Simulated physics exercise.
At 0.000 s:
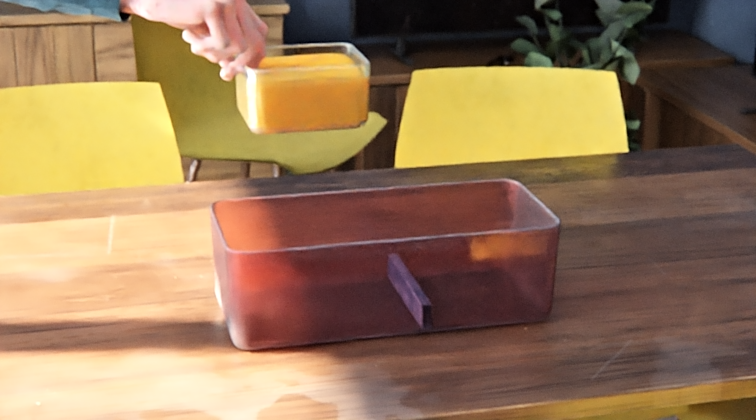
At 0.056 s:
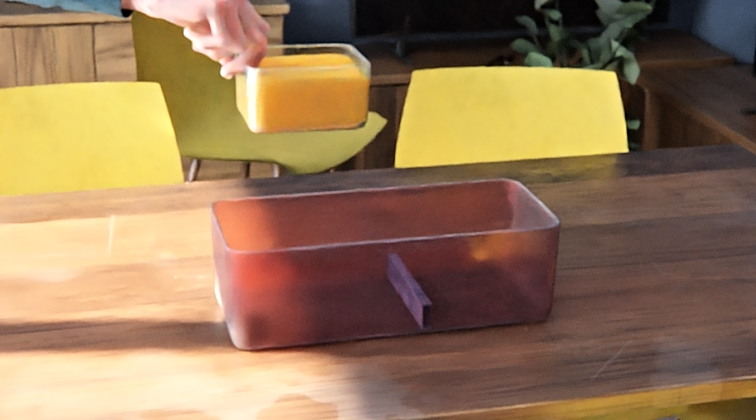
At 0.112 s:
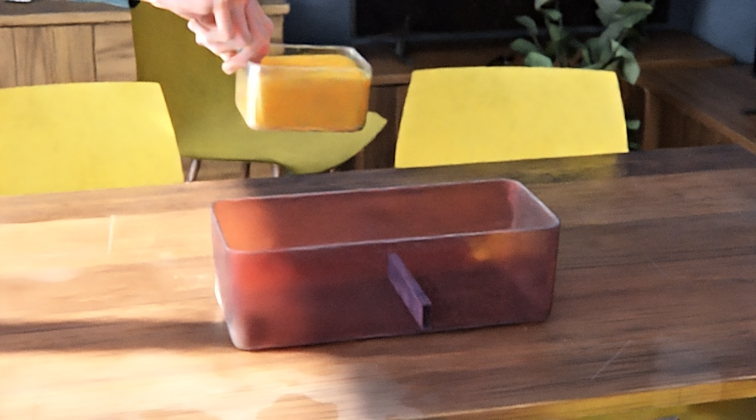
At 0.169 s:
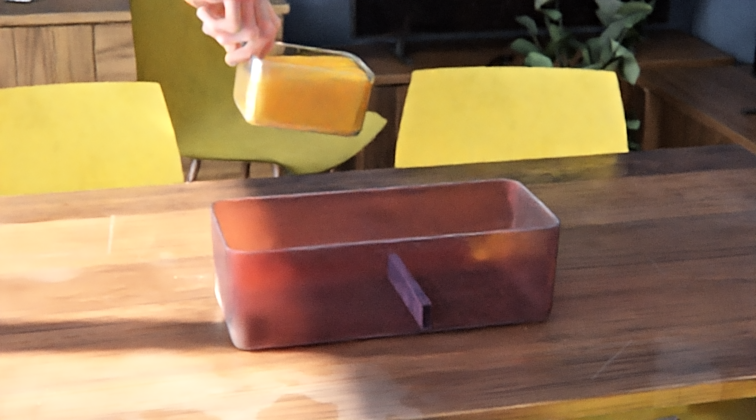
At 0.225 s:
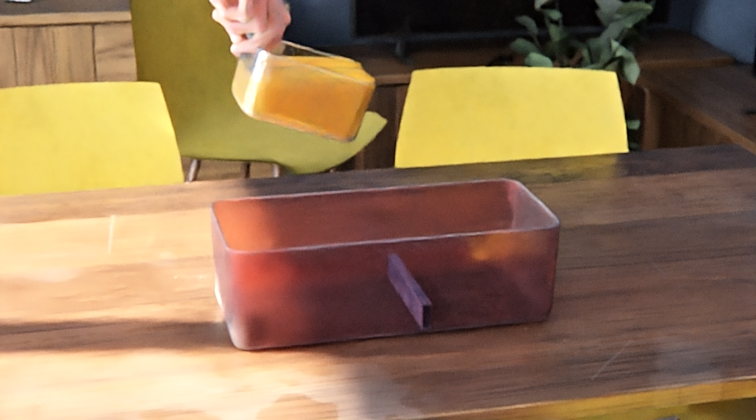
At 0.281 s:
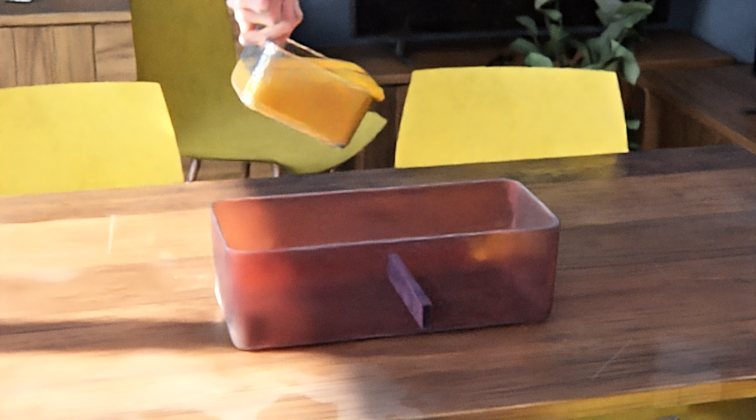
Hand tilting a clear oblong tub of orange juice to the right above an empty reddish long basin on a wooden table.
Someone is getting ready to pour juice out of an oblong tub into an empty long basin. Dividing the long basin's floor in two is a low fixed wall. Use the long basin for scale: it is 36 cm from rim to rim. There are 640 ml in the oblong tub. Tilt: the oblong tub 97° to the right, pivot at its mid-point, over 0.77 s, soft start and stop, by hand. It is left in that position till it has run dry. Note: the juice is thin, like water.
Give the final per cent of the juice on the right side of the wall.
The right side ends with about 64 per cent.
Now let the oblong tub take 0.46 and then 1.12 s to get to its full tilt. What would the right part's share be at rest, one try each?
55 then 65 %.
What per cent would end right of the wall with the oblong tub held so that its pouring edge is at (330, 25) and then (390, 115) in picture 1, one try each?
Roughly 50 per cent the first time and 70 per cent the second.
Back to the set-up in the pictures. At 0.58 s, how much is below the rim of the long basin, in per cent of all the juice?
At that time the basin holds about 30 per cent of the liquid.
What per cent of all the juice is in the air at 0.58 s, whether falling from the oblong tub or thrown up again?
Some 42 per cent, I reckon.
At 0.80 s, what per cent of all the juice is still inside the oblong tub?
Around 8 in a hundred.
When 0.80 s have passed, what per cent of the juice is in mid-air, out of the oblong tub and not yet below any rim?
I'd put it at about 7 per cent of the liquid.
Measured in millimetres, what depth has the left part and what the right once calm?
Left part about 8 mm deep, right part about 20 mm deep.
After 0.58 s the tilt is 83° and 28 per cent is still to pour, 2 is left of the wall and 27 right of it.
After 0.80 s the tilt is 97° and 8 per cent is still to pour, 20 is left of the wall and 65 right of it.
After 1.02 s the tilt is 97° and 2 per cent is still to pour, 30 is left of the wall and 65 right of it.
After 1.27 s the tilt is 97° and 0 per cent is still to pour, 34 is left of the wall and 64 right of it.
In the end 35 per cent lies left of the wall, 64 right of it and 1 outside.
